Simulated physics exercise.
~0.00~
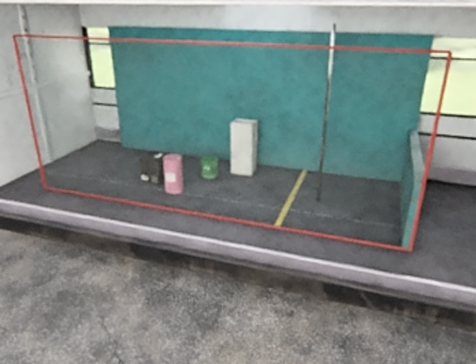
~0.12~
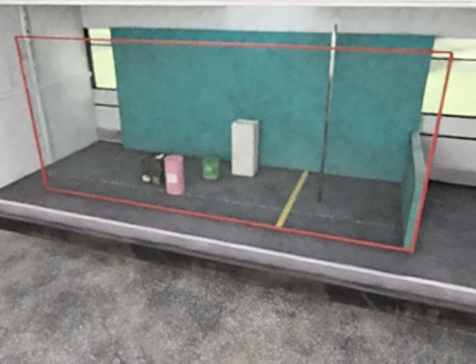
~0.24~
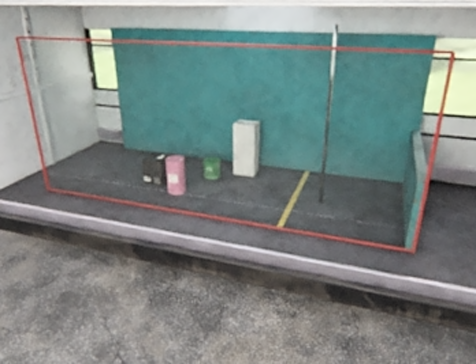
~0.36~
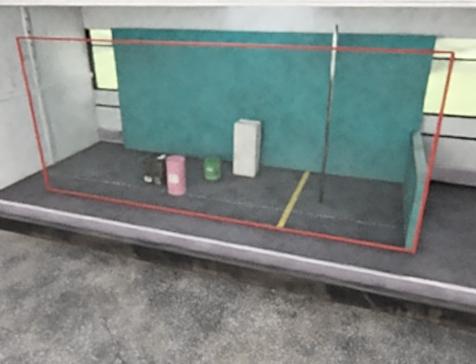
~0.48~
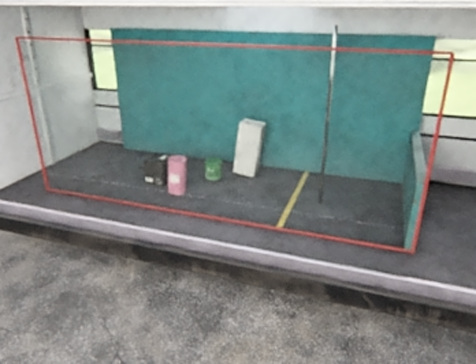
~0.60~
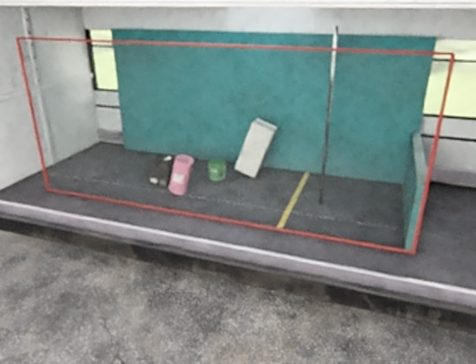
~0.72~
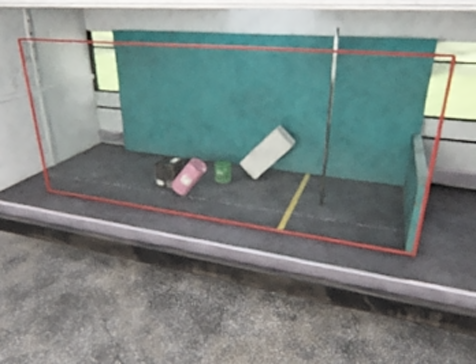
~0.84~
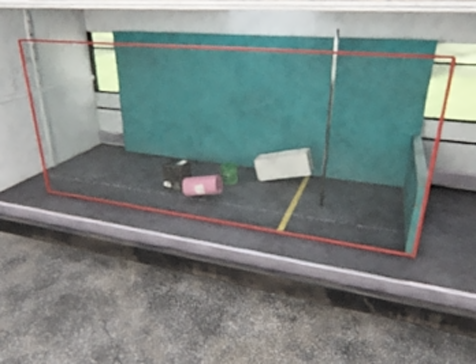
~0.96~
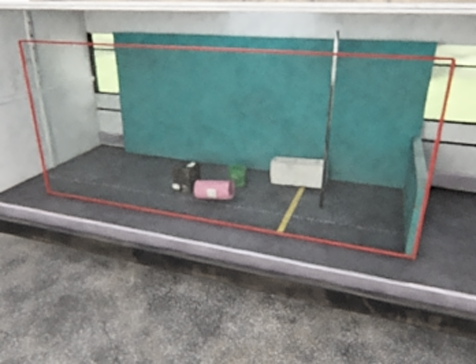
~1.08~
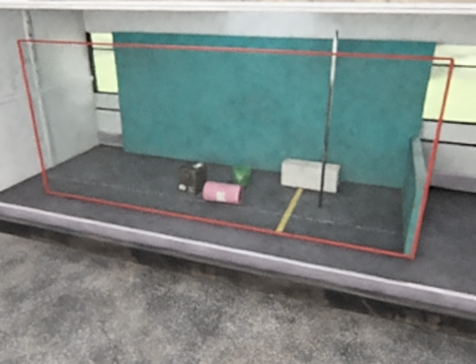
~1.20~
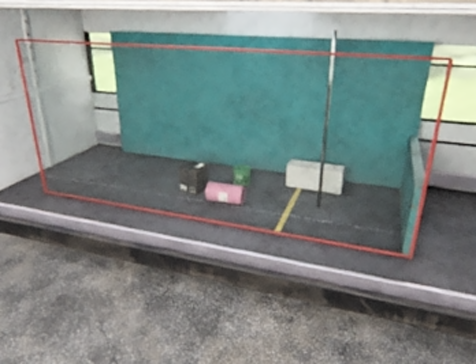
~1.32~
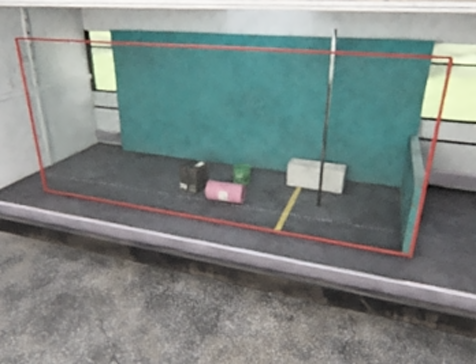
In a teal-walled bay, a white box and pink drum topple right, the box crossing a yellow line.
